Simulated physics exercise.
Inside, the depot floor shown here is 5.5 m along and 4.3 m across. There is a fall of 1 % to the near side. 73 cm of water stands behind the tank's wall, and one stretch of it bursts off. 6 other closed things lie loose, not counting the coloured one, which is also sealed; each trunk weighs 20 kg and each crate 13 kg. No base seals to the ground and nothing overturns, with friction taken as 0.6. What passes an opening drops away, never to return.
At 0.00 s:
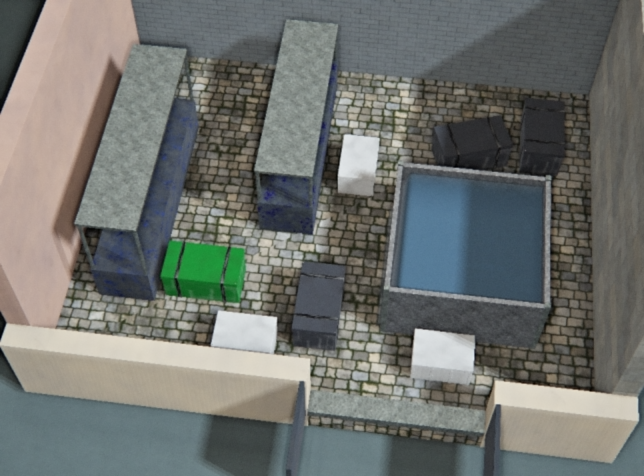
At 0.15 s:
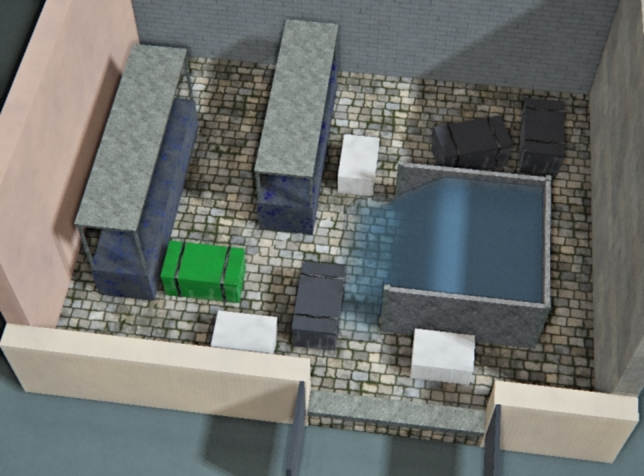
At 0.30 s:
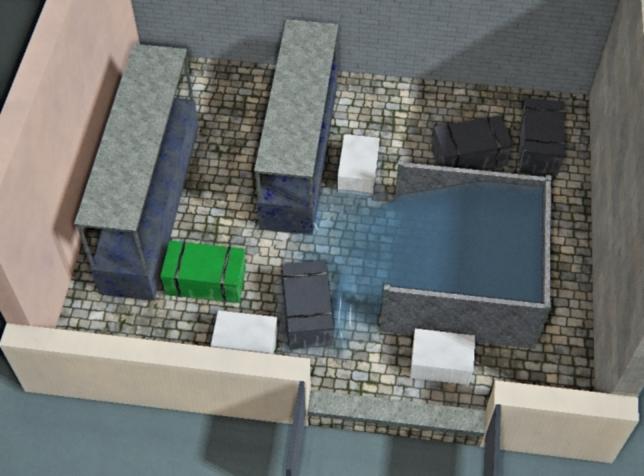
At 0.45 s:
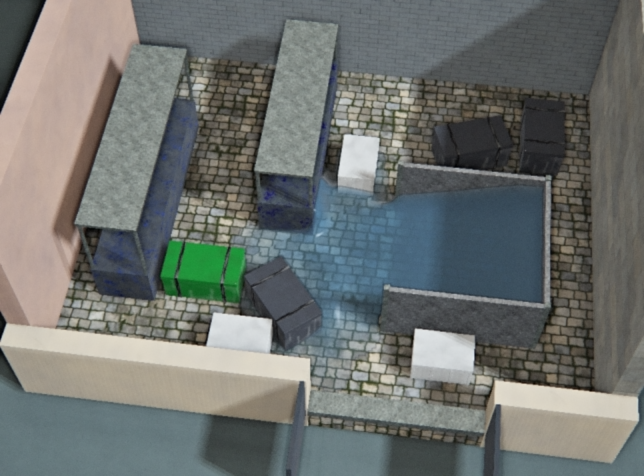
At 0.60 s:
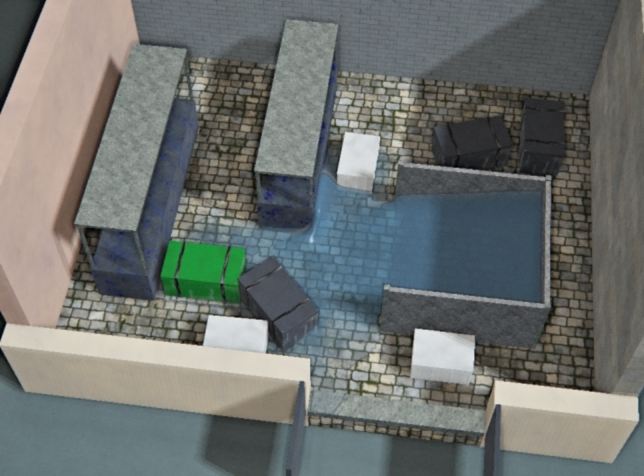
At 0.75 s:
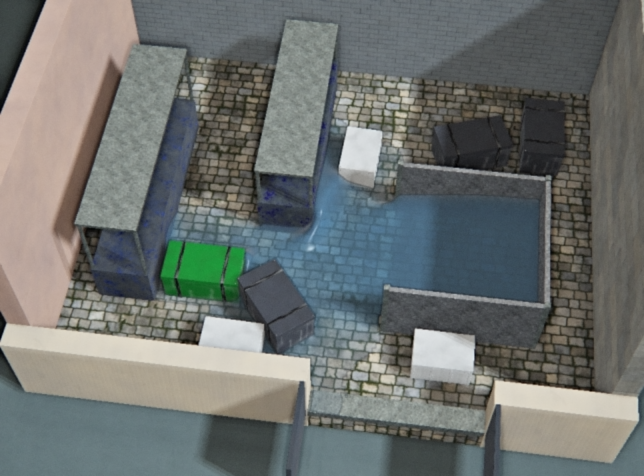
A walled tank of water lost its left side and water spread leftward across the cobbled floor, shoving a dark trunk left and twisting it beside the green trunk, which stayed where it was.
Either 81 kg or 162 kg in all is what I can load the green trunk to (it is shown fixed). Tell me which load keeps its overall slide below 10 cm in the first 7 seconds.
I'd bet only the heavier pick is sufficient.
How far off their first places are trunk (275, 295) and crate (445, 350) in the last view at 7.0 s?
Log: Item 1 = 60 cm; item 2 = 30 cm.
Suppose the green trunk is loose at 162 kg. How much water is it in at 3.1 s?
Something like 14 centimetres.
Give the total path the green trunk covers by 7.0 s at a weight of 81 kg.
About 60 cm altogether.
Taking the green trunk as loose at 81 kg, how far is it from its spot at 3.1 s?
60 cm.
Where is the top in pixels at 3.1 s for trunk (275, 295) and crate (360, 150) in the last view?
Estimated pixels: (154, 298) and (476, 100).
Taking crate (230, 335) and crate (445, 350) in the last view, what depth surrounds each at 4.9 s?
I'd estimate 10 cm for the first and 3 cm for the second.
After 1.4 s the green trunk would be 14 cm from its start with 81 kg and 0 cm from its start with 162 kg; 17 cm of water round it then.
After 3.1 s the green trunk would be 63 cm from its start with 81 kg and 0 cm from its start with 162 kg; 14 cm of water round it then.
After 4.9 s the green trunk would be 63 cm from its start with 81 kg and 0 cm from its start with 162 kg; 10 cm of water round it then.
After 7.0 s the green trunk would be 63 cm from its start with 81 kg and 0 cm from its start with 162 kg; 10 cm of water round it then.
